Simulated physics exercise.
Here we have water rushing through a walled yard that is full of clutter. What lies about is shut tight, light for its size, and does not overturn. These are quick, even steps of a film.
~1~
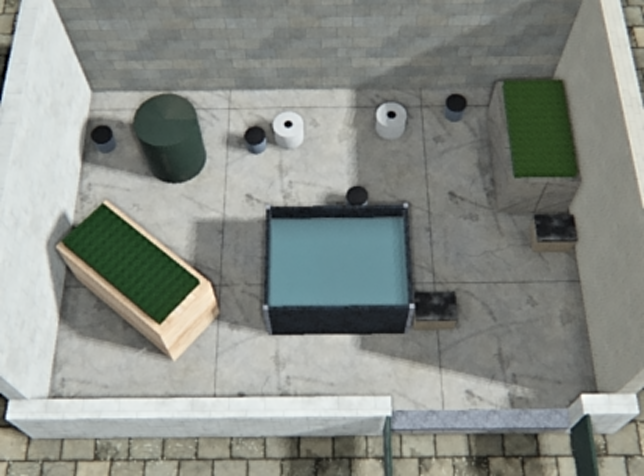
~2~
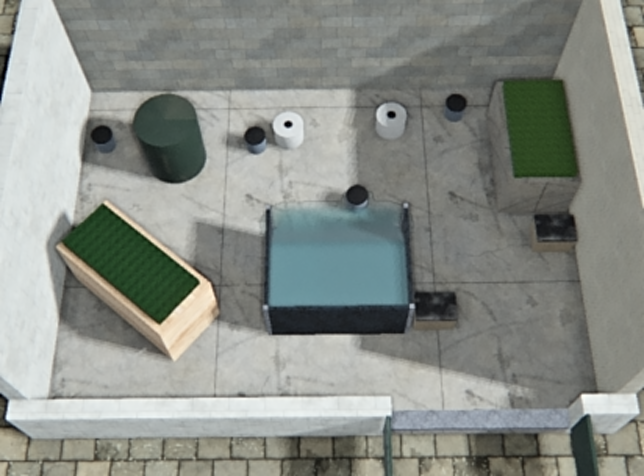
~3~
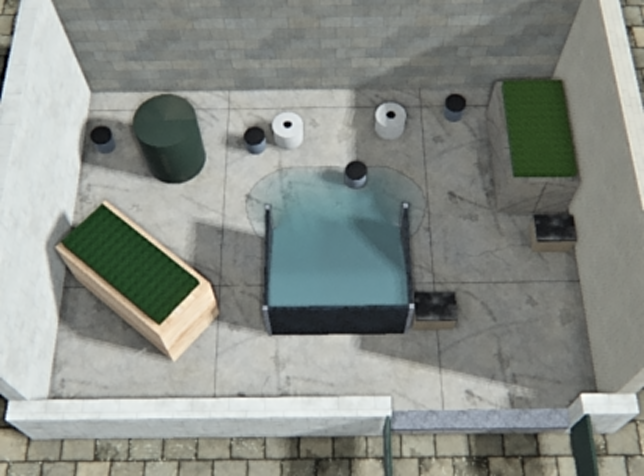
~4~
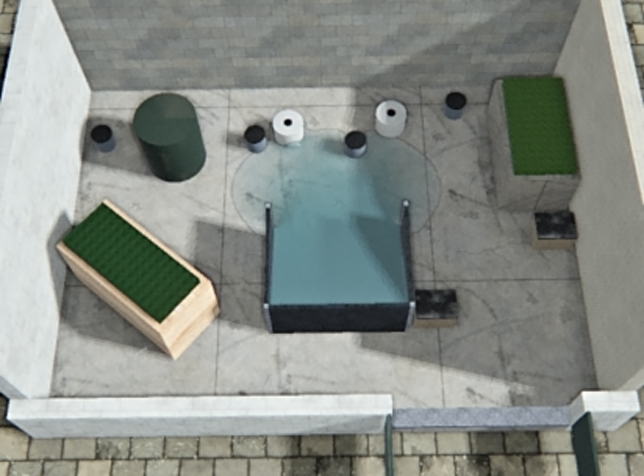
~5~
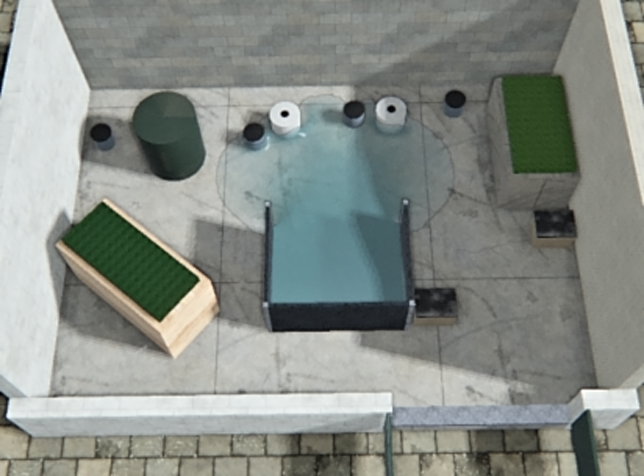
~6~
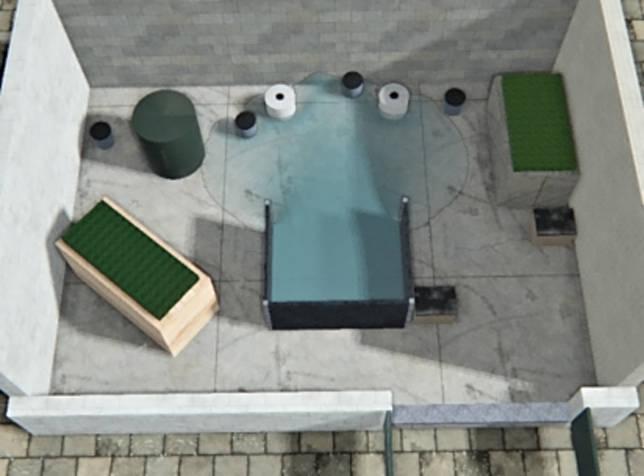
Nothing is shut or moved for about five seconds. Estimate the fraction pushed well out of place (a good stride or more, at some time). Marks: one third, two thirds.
That comes to two thirds or above.
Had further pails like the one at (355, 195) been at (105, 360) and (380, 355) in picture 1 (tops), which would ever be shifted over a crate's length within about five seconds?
In that order: Not that far, never so far.
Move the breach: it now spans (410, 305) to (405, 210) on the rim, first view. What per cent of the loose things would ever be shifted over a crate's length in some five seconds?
Roughly 40 per cent.
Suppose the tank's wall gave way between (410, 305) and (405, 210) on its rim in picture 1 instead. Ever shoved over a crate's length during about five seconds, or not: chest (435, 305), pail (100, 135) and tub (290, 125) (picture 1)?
As listed: Yes, not that far, under that.
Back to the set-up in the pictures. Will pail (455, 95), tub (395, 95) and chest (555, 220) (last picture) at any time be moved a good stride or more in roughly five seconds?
In that order: Swept aside, pushed that far, under that.
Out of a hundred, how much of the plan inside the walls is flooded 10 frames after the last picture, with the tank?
Roughly 45 per cent.
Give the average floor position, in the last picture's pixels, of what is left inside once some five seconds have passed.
Near (335, 248).
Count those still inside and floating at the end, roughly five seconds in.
That makes 6.
A moment on, 4 of 8 are well off their spots; 3 afloat.
Next, 5 of 8 are well off their spots; 5 afloat.
Later, 6 of 8 are well off their spots; 6 afloat.
In the end, 7 of 8 are well off their spots, and 7 have been at some point; 6 afloat.
